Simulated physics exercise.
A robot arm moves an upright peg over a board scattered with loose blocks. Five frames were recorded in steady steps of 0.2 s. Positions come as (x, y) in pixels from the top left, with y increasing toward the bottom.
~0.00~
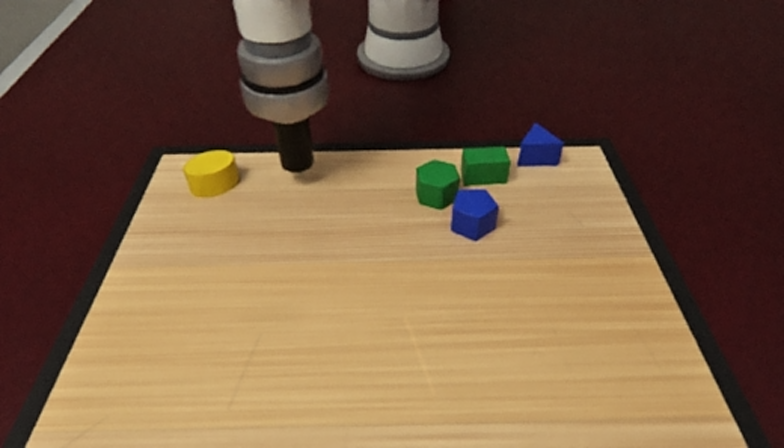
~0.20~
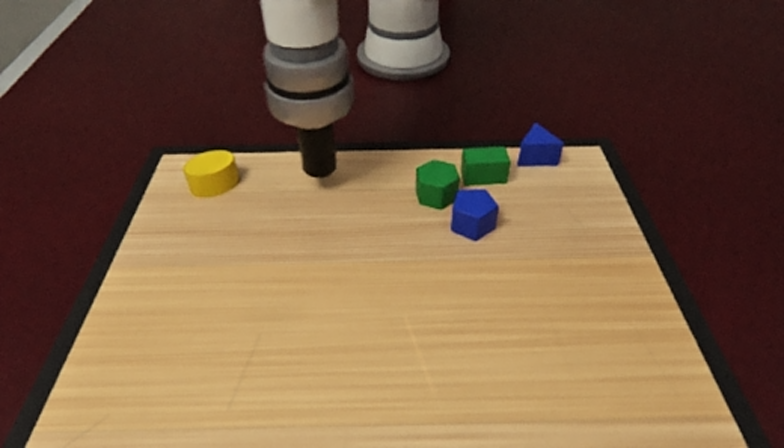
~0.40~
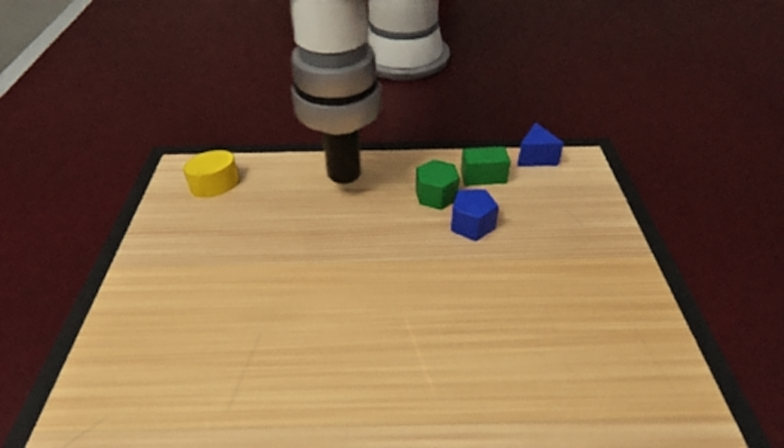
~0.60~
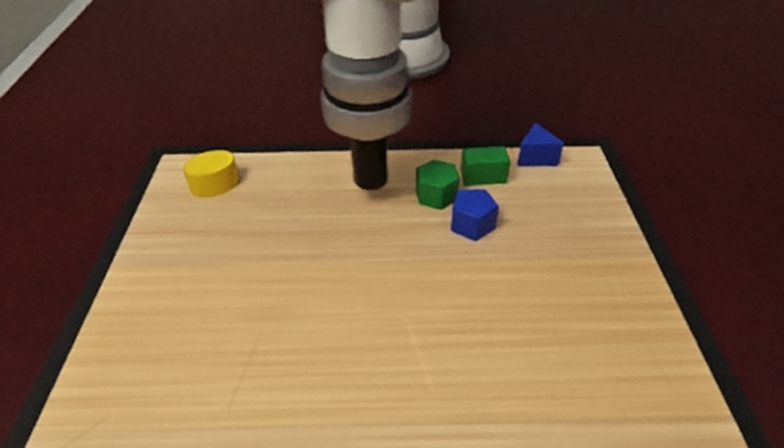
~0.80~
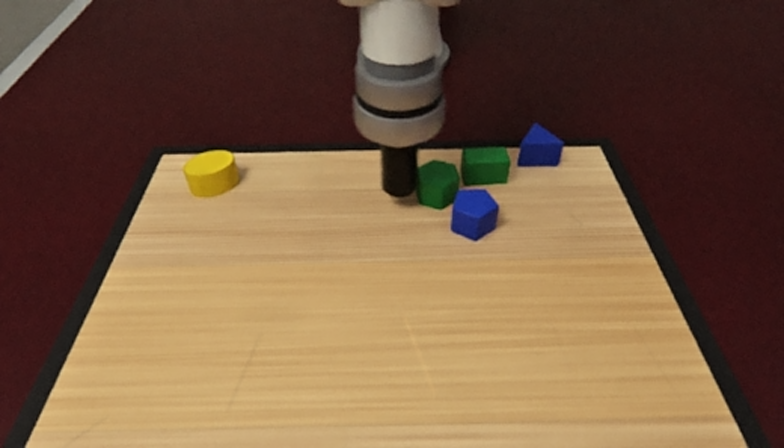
A robot arm holding an upright black peg moves steadily rightward and slightly toward the viewer across a wooden board, from near a yellow block to close beside a green hexagonal block, while the green, blue and yellow blocks stay still.
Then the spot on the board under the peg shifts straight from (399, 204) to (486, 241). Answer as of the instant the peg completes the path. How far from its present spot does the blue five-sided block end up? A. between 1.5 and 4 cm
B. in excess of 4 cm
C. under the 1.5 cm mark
B - in excess of 4 cm.
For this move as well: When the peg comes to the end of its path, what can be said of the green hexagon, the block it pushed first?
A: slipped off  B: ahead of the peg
A
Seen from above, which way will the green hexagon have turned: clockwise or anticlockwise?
That block twists counter-clockwise.
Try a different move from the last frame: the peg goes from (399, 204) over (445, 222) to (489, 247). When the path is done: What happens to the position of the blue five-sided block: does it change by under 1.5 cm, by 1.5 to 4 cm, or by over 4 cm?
Final distance: More than 4 cm.
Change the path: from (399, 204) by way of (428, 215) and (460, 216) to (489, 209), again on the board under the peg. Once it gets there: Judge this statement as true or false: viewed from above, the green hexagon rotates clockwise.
False
The first path, step by step. One third of the way, peg at (429, 199); green hexagon at (452, 173), turned 40° anticlockwise.
Two thirds of the way, peg at (459, 211); green hexagon at (453, 173), turned 45° anticlockwise; blue five-sided block at (499, 207), turned 15° anticlockwise.
At the end, peg at (488, 224); green hexagon at (453, 173), turned 45° anticlockwise; blue five-sided block at (528, 212), turned 35° anticlockwise; green oblong block still.
